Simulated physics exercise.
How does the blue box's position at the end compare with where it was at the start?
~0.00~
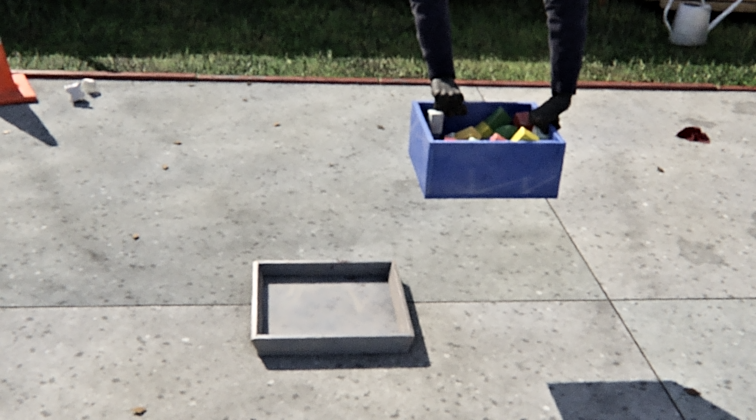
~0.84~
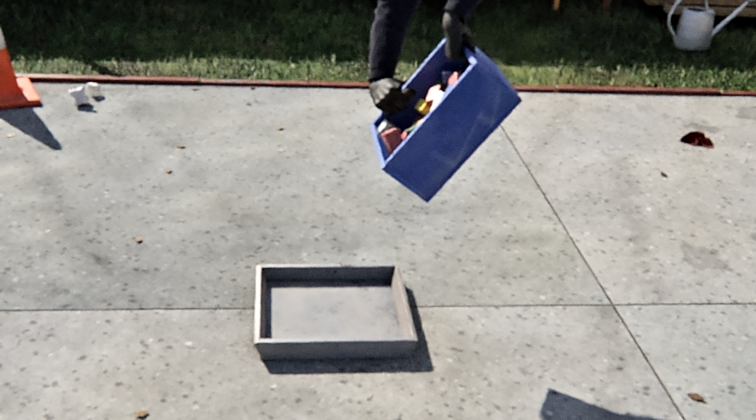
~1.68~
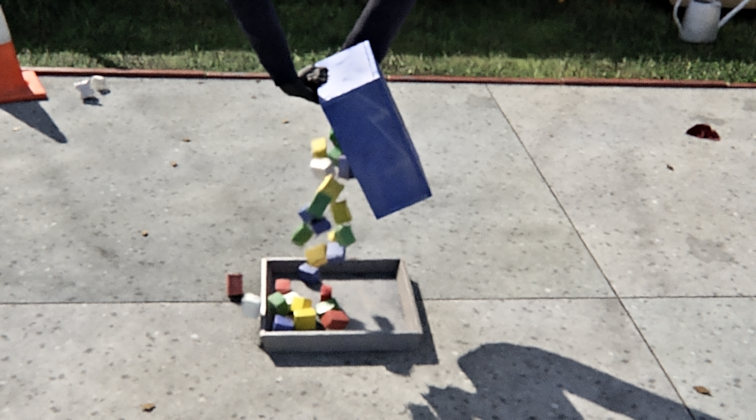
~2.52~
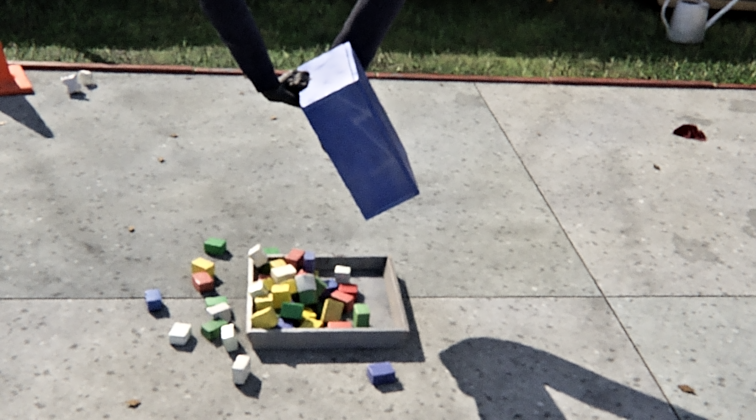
At the end the blue box is farther to the left, held above the grey tray, whereas at the start it was up and to the right of the tray.
